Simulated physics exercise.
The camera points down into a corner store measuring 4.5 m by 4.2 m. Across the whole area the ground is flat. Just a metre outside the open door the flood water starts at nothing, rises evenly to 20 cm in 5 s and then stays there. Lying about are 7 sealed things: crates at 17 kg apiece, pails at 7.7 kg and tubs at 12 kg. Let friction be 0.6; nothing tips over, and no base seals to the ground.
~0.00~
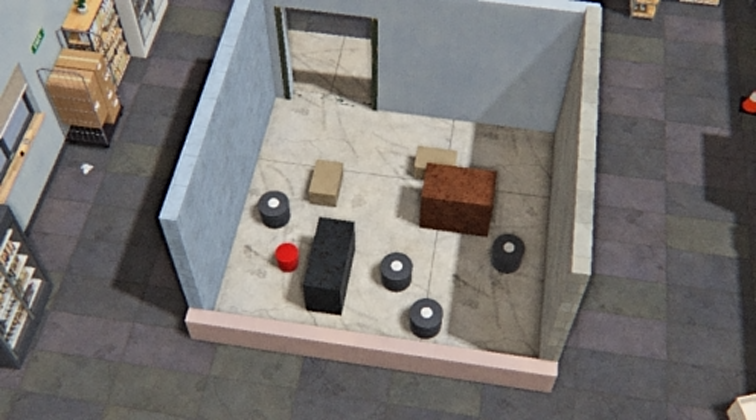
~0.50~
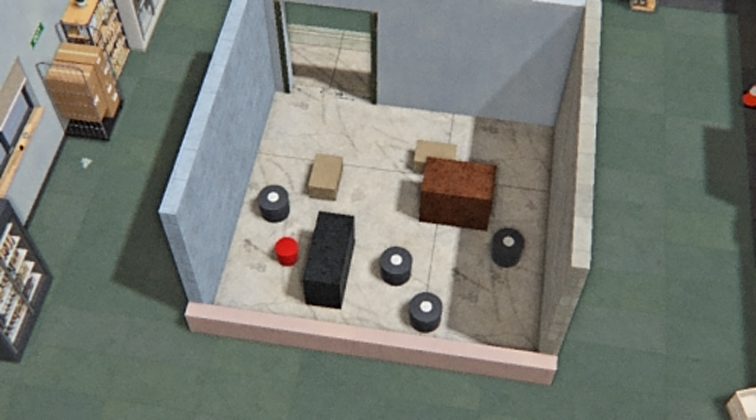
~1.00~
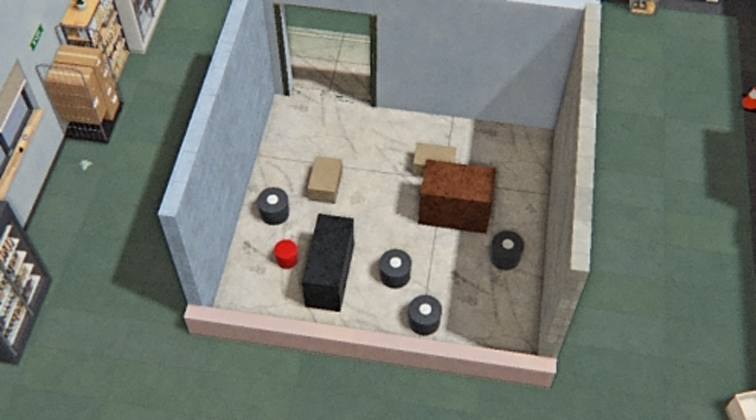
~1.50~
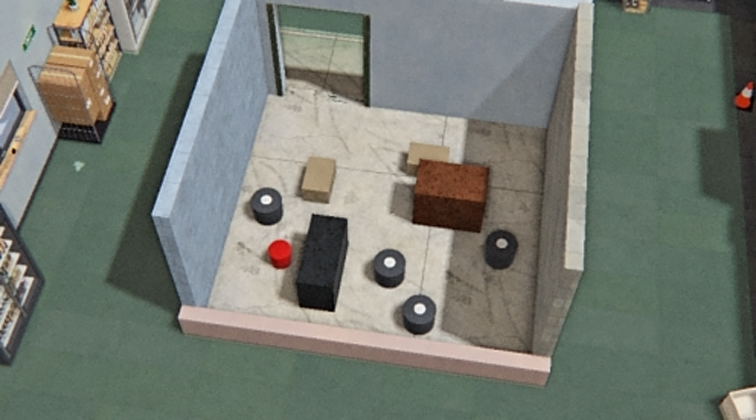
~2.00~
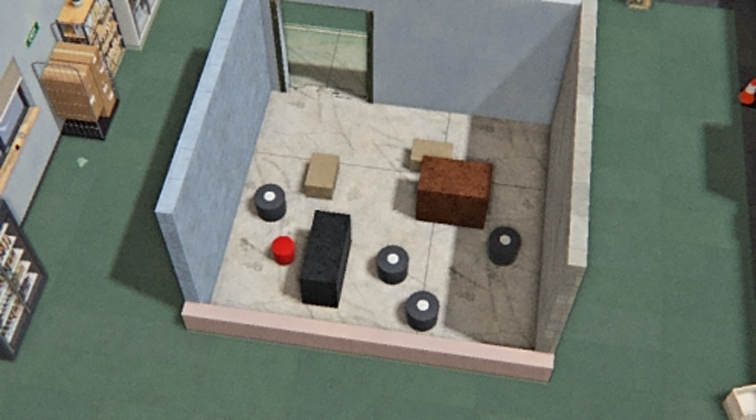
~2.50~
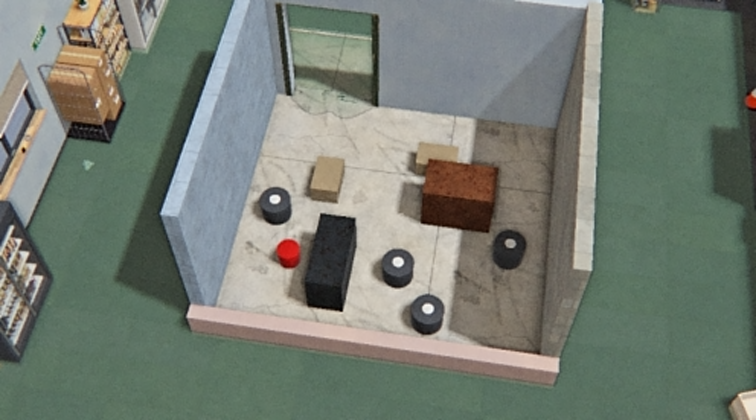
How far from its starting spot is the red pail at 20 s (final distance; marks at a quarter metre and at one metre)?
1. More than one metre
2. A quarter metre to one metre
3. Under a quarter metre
Answer: 1.
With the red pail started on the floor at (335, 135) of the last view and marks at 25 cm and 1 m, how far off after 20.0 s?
Looks like it is swept a long way.
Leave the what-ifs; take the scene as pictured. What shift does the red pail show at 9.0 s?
Around 10 cm from the start by that time.
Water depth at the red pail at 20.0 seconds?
Roughly 12 cm.
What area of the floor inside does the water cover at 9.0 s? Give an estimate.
Somewhere around 16 m2, roughly.
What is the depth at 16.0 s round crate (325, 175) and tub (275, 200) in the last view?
I'd put it at 10 cm and 15 cm respectively.
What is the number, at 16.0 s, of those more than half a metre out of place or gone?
Answer: 6.
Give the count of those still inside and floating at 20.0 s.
Tally: 7 of them.
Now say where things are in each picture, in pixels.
The first frame shows the red pail at (287, 252), on the bottom; 0.0 m2 under water; 0 of 7 have shifted.
The second frame shows the red pail at (286, 246) rests on the ground; water covers 0.0 m2; 0 of 7 have shifted.
The third frame shows the red pail at (286, 249), on the bottom; water covers 0.0 m2; 0 of 7 have shifted.
The fourth frame shows the red pail at (280, 249), on the bottom; water covers 0.0 m2; 0 of 7 have shifted.
The fifth frame shows the red pail at (283, 246), on the bottom; water covers 0.0 m2; 0 of 7 have shifted.
The sixth frame shows the red pail at (288, 249), on the bottom; 0.3 m2 under water; 0 of 7 have shifted.
After 4.0 s the red pail is near (288, 249), 0.0 m from its start, aground; 0 afloat.
After 9.0 s the red pail is near (287, 256), 0.1 m from its start, aground; 1 afloat.
After 16.0 s the red pail is near (537, 250), 3.5 m from its start, afloat; 7 afloat.
After 20.0 s the red pail is near (458, 116), 3.4 m from its start, afloat; 7 afloat.
